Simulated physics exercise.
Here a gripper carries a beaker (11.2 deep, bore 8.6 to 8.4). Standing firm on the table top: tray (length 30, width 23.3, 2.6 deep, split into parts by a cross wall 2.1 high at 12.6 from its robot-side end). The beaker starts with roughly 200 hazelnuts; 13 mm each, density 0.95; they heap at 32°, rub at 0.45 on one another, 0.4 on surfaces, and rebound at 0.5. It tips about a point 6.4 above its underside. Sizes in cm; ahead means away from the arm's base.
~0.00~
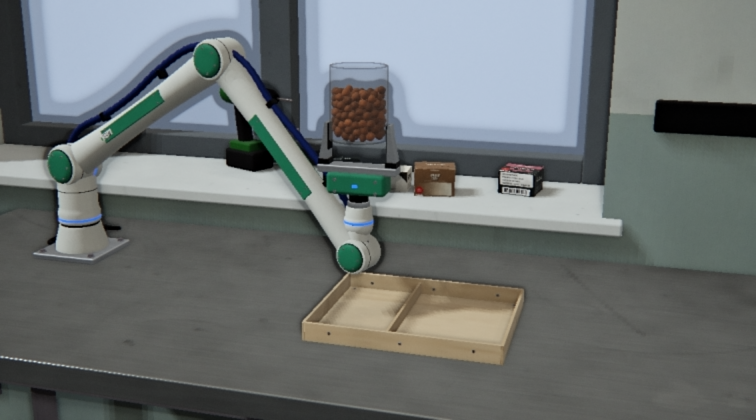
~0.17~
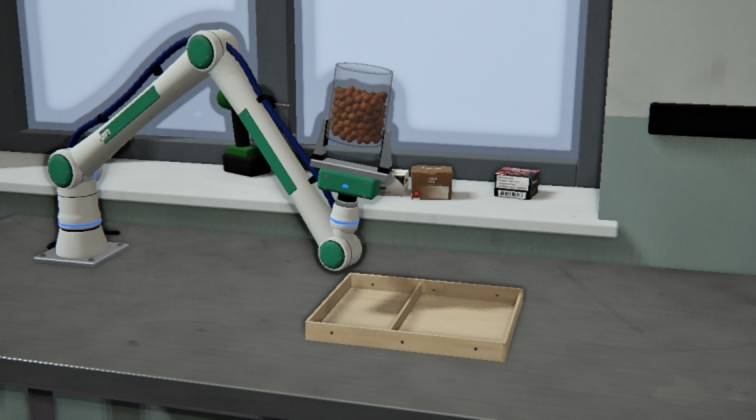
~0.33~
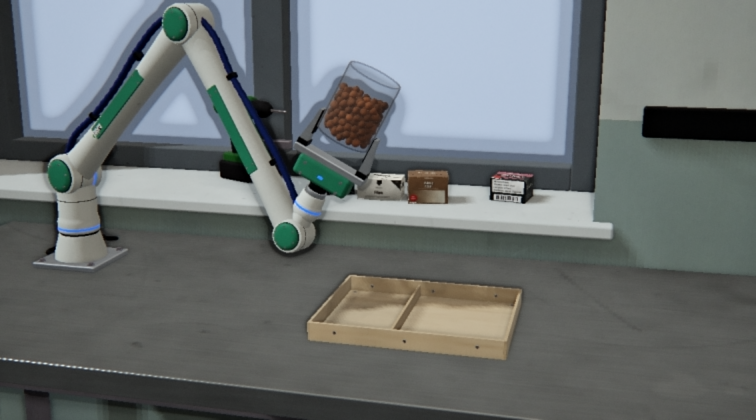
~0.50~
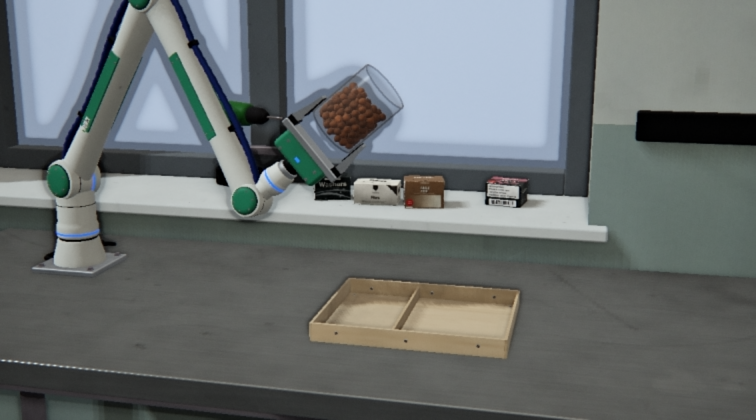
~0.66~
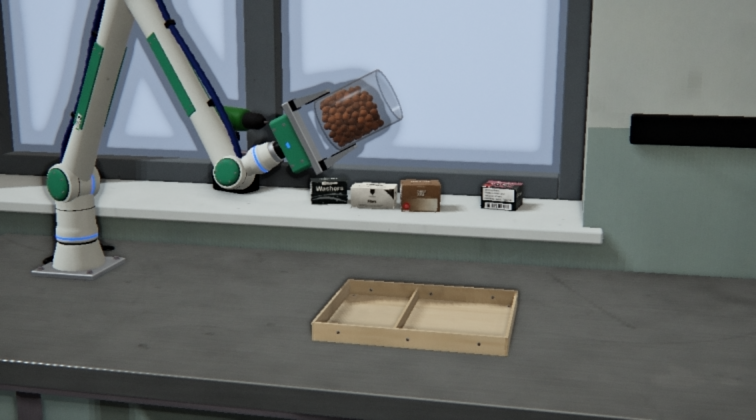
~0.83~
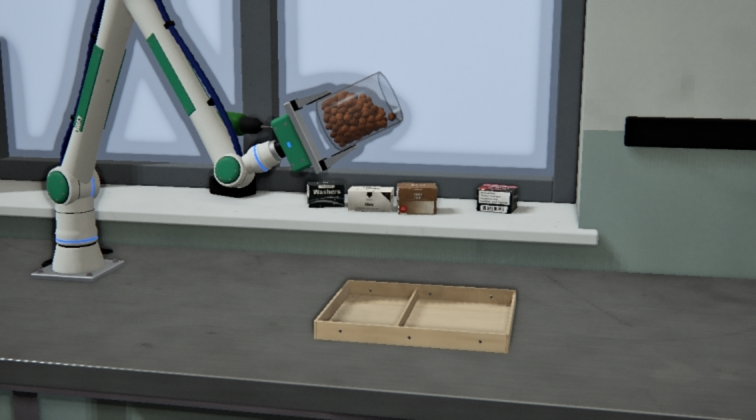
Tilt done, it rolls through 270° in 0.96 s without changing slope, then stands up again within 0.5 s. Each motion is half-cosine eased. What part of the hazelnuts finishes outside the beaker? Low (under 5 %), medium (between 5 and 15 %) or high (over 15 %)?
Share outside the beaker: Low (under 5 %).
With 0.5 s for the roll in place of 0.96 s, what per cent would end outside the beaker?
Then about 0 per cent.
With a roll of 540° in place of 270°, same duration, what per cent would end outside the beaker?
Then about 0 per cent.
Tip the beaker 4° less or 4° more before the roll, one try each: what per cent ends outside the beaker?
About 0 and 0 per cent.
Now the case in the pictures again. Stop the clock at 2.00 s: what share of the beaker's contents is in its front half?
Roughly 45 per cent.
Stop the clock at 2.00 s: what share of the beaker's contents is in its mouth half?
Some 30 per cent.
By 1.41 s, tipped 64°, highest piece 39 above the table; 195 in the beaker.
By 2.00 s, tipped 40°, highest piece 38 above the table; 194 in the beaker, 1 in the far-side part.
By 2.49 s, upright, highest piece 39 above the table; 194 in the beaker, 1 in the far-side part.
By 3.19 s, upright, highest piece 39 above the table; 194 in the beaker, 1 in the far-side part.
Final count, 194 in the beaker, 1 in the far-side part. That is 1 % outside the beaker.
